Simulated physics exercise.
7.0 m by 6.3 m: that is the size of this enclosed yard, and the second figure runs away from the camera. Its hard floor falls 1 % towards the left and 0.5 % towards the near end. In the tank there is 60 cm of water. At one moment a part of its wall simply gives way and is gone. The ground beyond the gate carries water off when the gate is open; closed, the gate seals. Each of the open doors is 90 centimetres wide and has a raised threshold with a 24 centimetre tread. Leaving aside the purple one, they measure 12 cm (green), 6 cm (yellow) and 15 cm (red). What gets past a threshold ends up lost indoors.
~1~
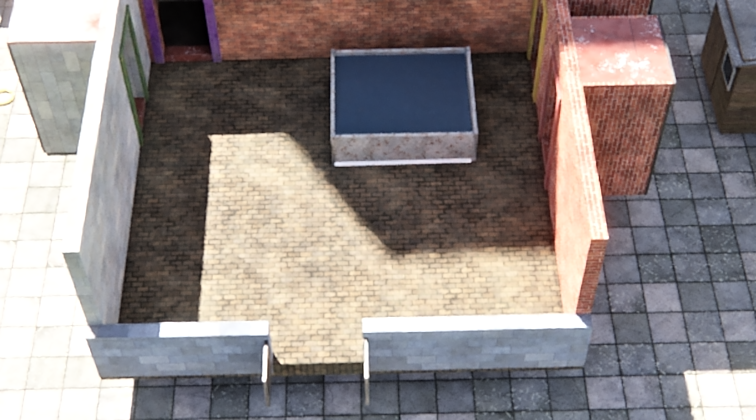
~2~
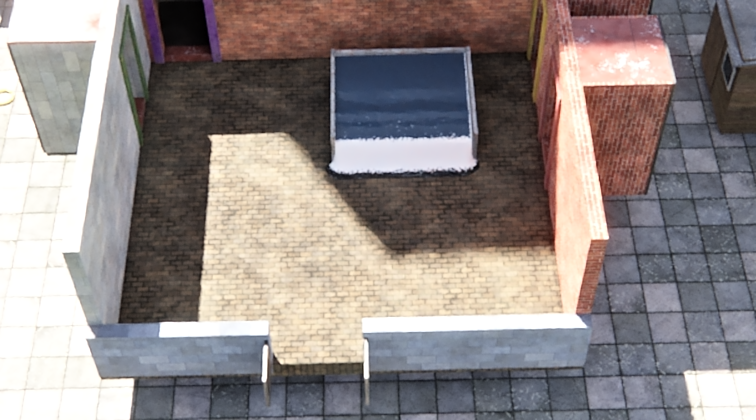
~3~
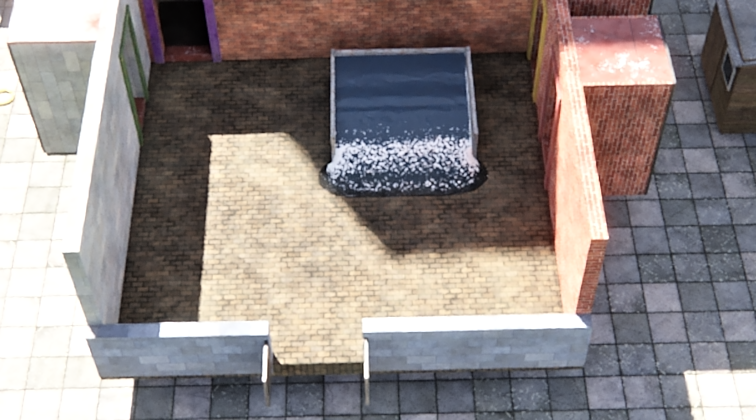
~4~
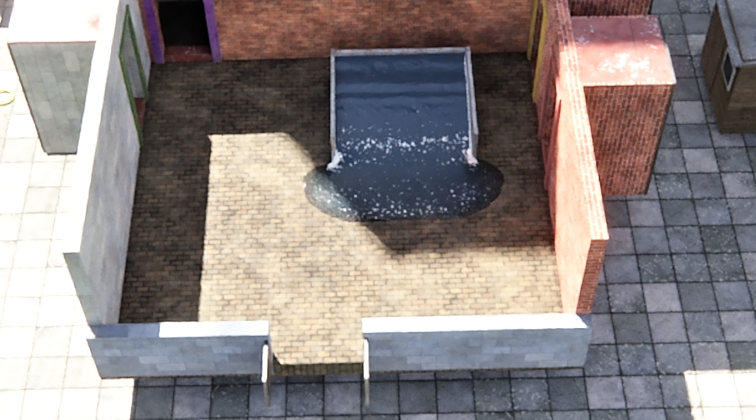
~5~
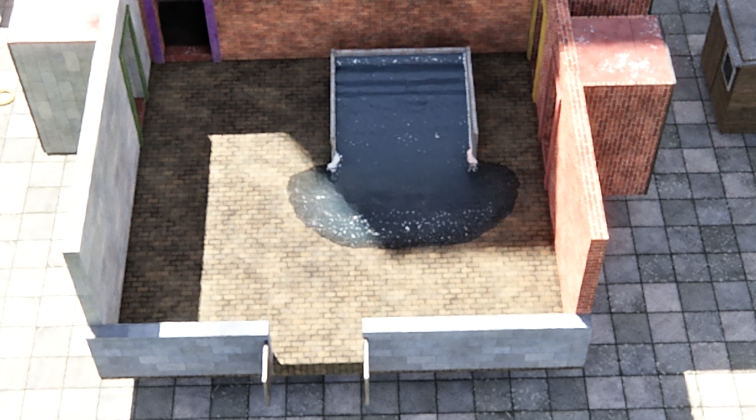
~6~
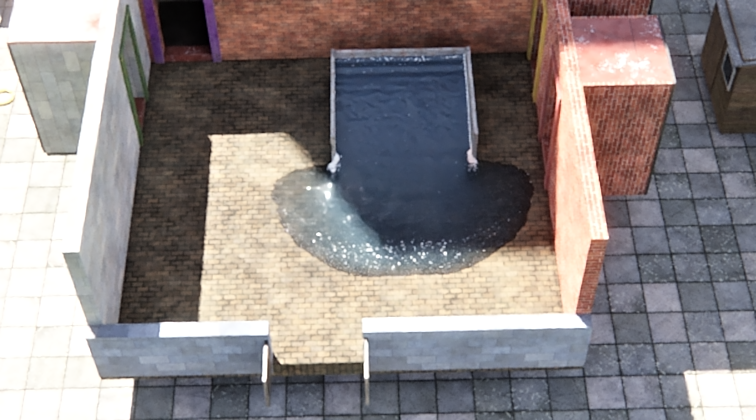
A walled brick yard held a tank of still, dark water until the tank's near side vanished, and water poured out in white froth, then spread across the floor in a widening, rounded dark pool.
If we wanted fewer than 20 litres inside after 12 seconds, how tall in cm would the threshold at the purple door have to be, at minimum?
It would need to be around 8.5 cm tall.
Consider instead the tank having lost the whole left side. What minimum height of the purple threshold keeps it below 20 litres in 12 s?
Minimum height: Approx. 24 cm.
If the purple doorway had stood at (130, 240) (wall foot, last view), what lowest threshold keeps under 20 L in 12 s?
Roughly 8.0 cm.
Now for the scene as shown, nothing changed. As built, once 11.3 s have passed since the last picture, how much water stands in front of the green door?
The depth there is around 7.0 cm.
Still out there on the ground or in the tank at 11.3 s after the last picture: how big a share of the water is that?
Something near 76 out of a hundred parts.
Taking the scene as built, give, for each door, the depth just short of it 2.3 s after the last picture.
Purple door 0 cm, green door 0 cm, yellow door 0 cm, red door 1 cm.
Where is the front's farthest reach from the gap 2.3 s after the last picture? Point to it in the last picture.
Look about (115, 355) in the last picture.
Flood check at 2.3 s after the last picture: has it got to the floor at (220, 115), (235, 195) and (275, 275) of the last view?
First bone-dry, second bone-dry, third wet through.
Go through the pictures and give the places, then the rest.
The first picture shows still water, 60 cm deep, in the tank at (402, 94); the purple door at (182, 21) is dry.
In the second picture, the gap is at (404, 151), the front 0.3 m out at (337, 174); the back of the tank holds 60 cm.
In the third picture, water pours out at (404, 153) and has run 0.7 m, to (347, 193); about 11 cm deep outside, 60 cm at the back.
In the fourth picture, water pours out at (404, 154) and has run 1.2 m, to (362, 218); about 10 cm deep outside, 60 cm at the back.
In the fifth picture, the gap is at (404, 154), the front 1.8 m out at (359, 244); the back of the tank holds 54 cm.
In the sixth picture, water pours out at (404, 154) and has run 2.3 m, to (363, 271); about 6 cm deep outside, 49 cm at the back; the purple door at (182, 21), 4.6 m from the gap, is still 3.5 m from the nearest water.
Then, 0.7 s after the last picture water covers 40 % of the floor, deepest (32 cm) near (407, 347); it has not reached the purple door.
Then, 2.3 s after the last picture water covers 55 % of the floor, deepest (33 cm) near (500, 344); it has not reached the purple door.
Then, 11.3 s after the last picture water covers 95 % of the floor, deepest (11 cm) near (145, 112); 9 cm at the purple door, 0 litres in over its 16 cm threshold.
At the purple door as built, the water peaked near 14 cm, 8.5 s after the last picture.
Run again over the same 12 s with other heights there, 43 litres in over 6.5 cm, 7 litres over 10.5 cm. The limit of 20 litres is kept from about 8.5 cm up.
